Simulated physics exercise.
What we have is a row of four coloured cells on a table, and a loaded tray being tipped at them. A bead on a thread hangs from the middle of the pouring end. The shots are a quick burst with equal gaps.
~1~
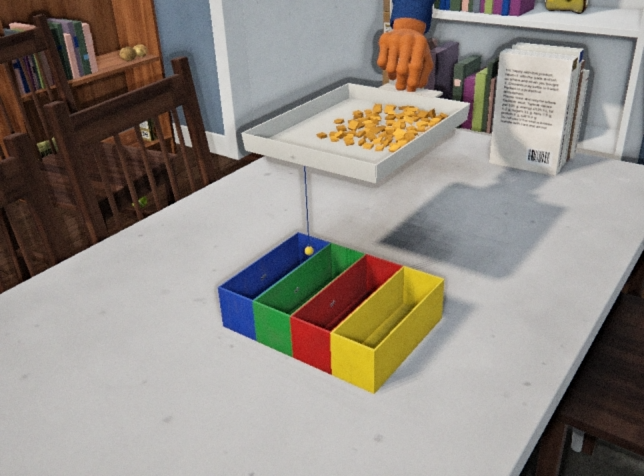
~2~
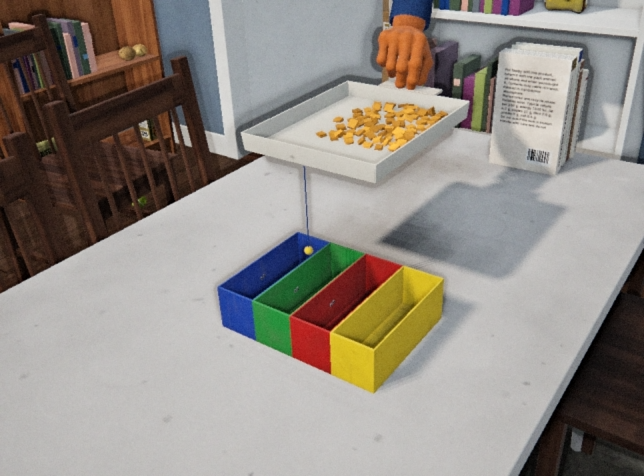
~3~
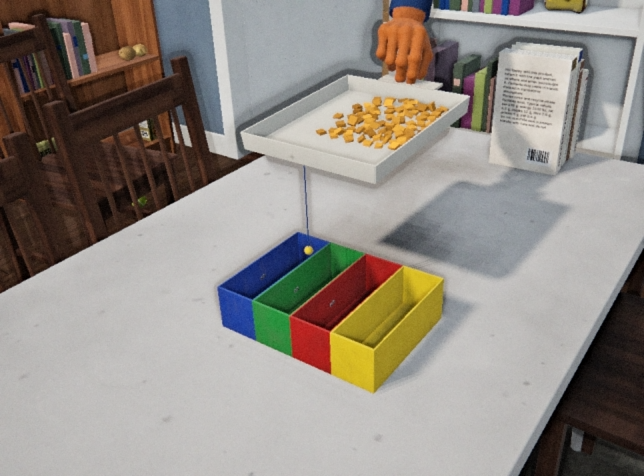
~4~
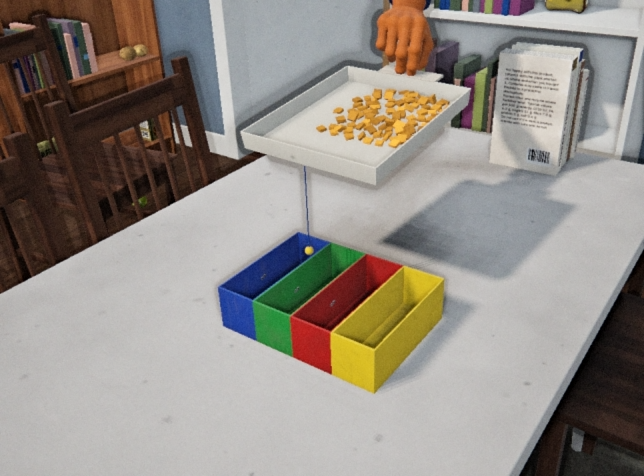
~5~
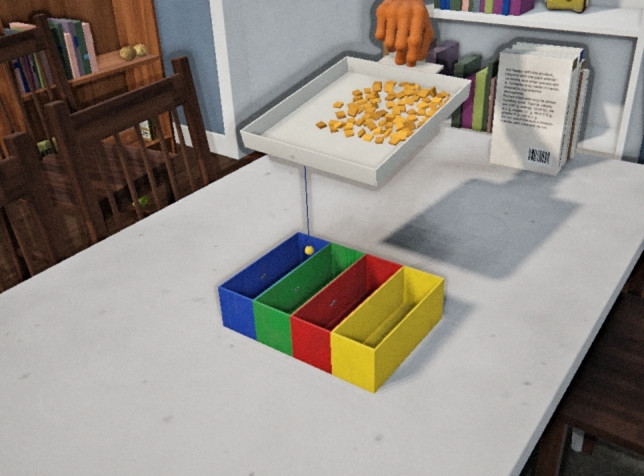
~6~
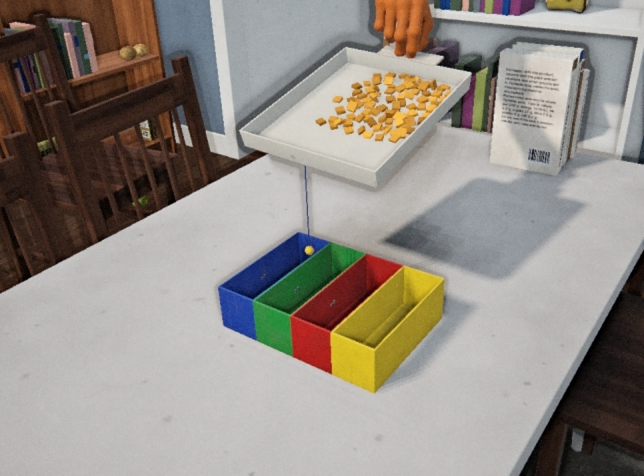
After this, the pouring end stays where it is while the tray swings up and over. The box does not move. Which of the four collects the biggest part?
Fullest: The red cell.
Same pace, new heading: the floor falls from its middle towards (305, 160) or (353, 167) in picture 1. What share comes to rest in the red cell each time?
The first gives 10 %, the second 70 %.
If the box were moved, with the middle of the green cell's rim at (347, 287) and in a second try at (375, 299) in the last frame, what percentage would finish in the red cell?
The first gives 10 %, the second 0 %.
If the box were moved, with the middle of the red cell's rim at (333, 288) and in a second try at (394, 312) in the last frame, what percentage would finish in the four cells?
Near 100 % and 90 %.
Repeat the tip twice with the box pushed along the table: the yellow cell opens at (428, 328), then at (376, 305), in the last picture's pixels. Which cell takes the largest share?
One: The green cell. Two: The red one.
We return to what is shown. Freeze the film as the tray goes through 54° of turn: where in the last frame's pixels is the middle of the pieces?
Roughly at (353, 142).
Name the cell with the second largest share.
Second comes the green one.
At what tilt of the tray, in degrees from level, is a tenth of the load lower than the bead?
Roughly 105°.
Just after the last frame, tray tipped steeply; every one on the tray.
A moment on, tray tipped right over; almost all on the tray; about a tenth in the red cell; just a few in the green cell; just a few falling or outside the box.
Further on, tray tipped past a quarter turn; roughly two thirds in the red cell; roughly a quarter in the green cell; about a tenth in the yellow cell; just a few in the blue cell; just a few falling or outside the box.
When it is over, tray tipped past a quarter turn; roughly two thirds in the red cell; roughly a quarter in the green cell; about a tenth in the yellow cell; just a few in the blue cell; just a few outside the box.
